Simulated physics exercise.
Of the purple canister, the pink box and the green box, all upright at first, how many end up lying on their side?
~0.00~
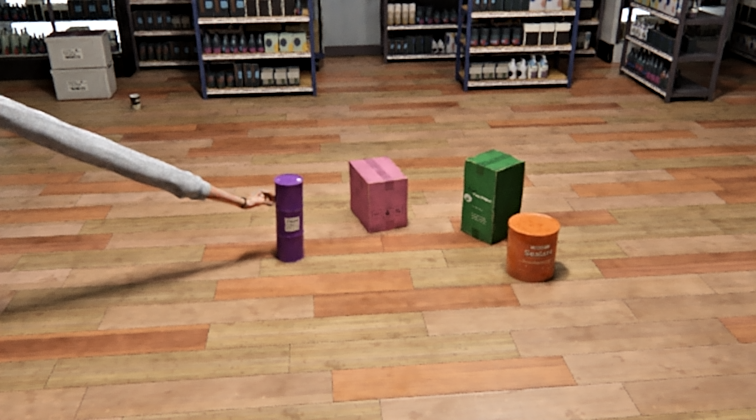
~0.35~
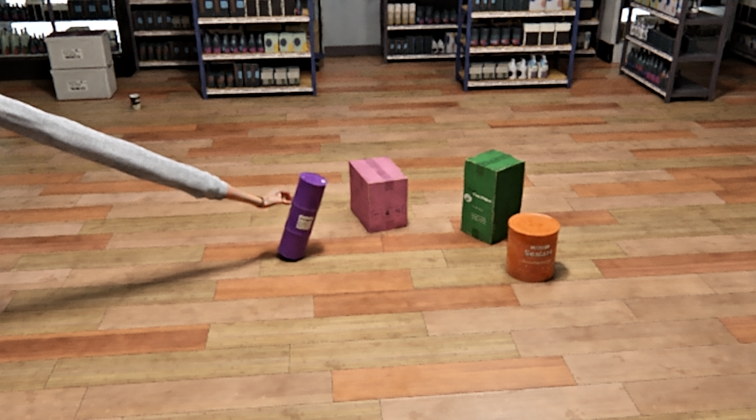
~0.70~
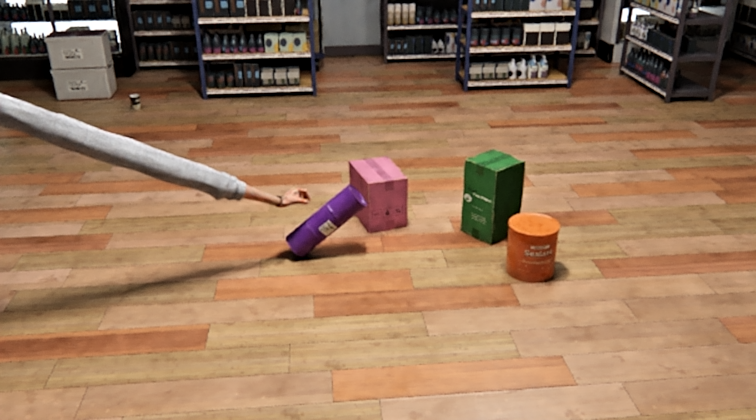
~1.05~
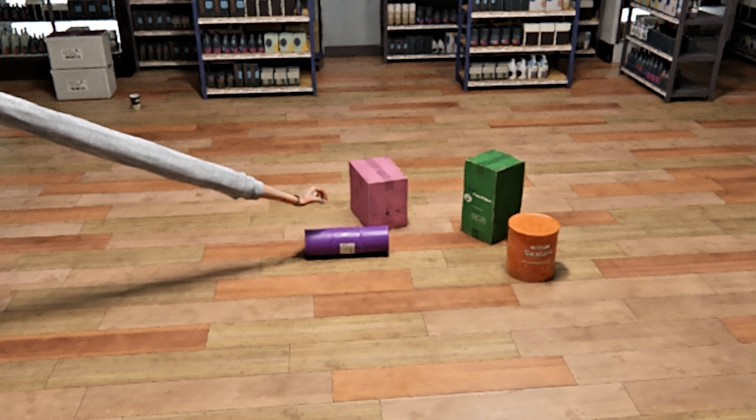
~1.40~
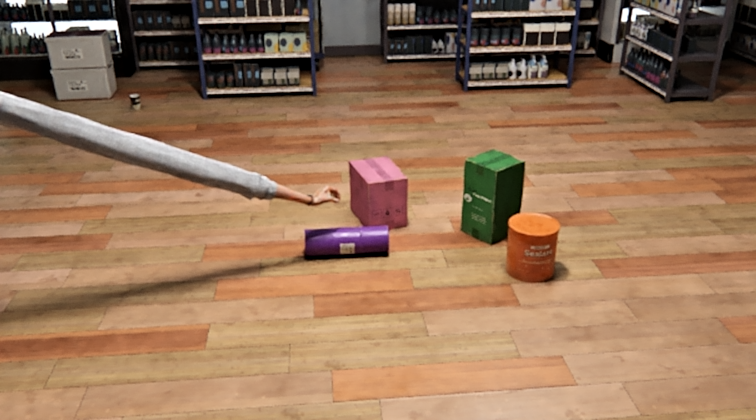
One of them ends up lying on its side, the purple canister.
